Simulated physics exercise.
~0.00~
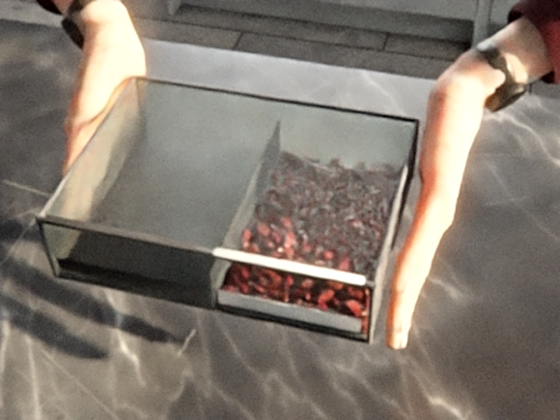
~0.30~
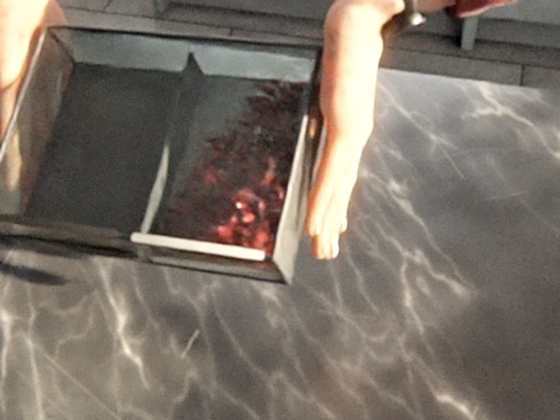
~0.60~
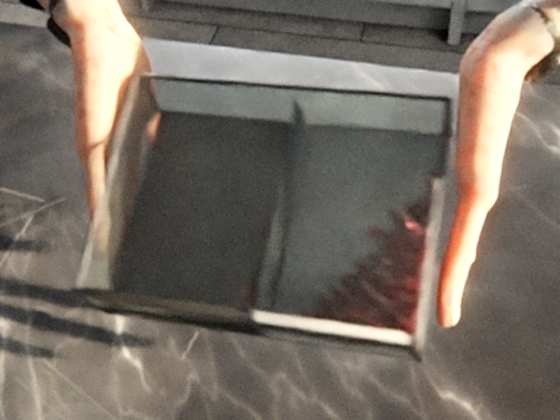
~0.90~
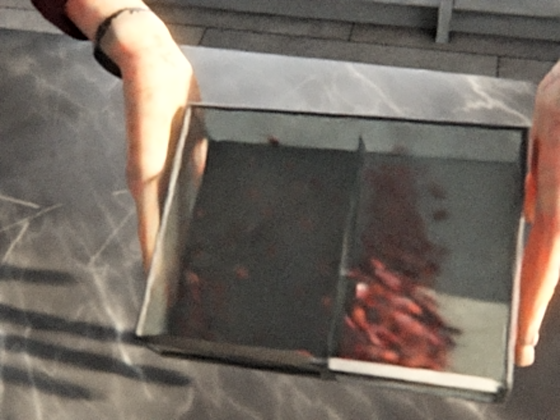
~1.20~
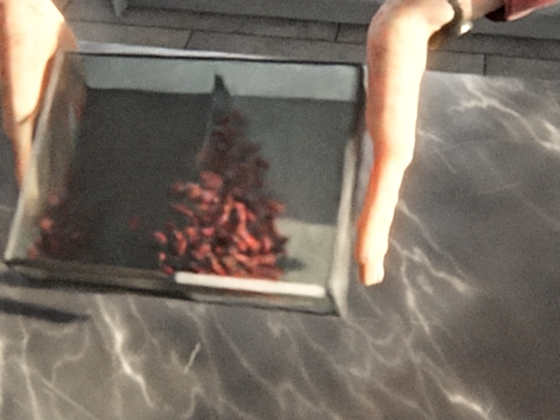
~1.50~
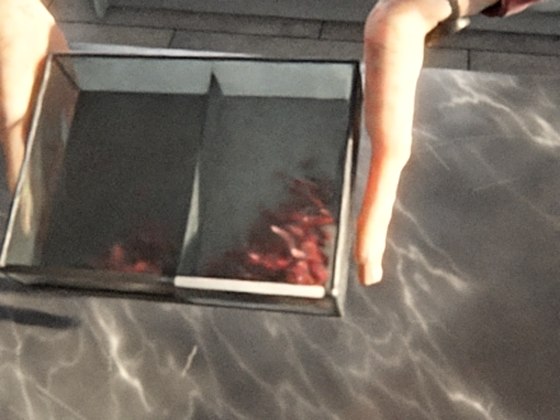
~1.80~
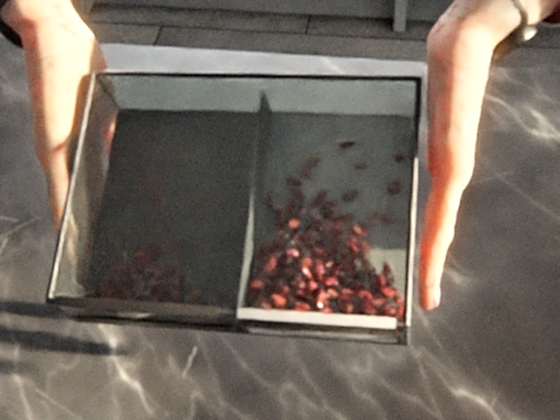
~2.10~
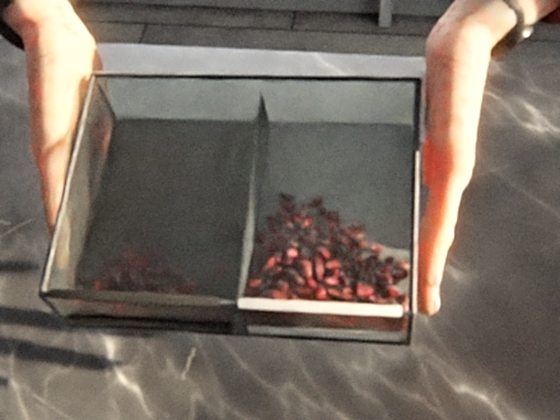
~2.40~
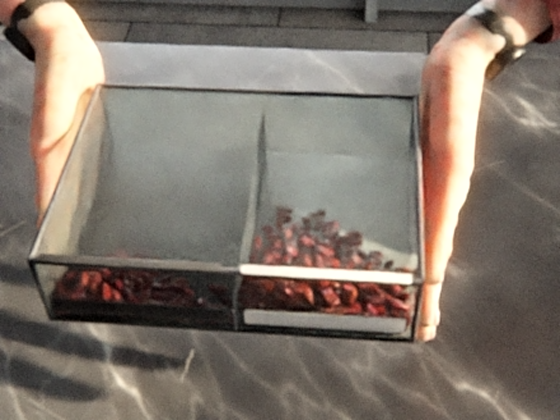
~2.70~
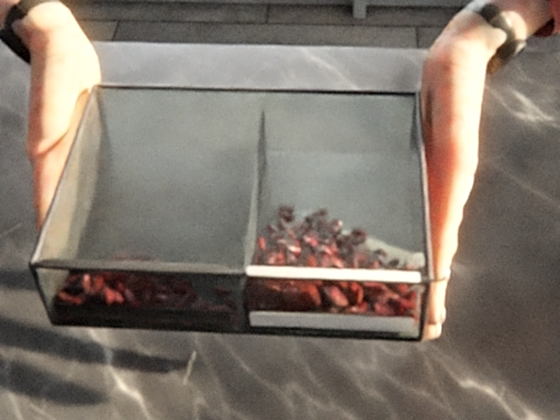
Dark red beans sliding in a divided glass box as two hands tilt, shake and level it, ending in both compartments.
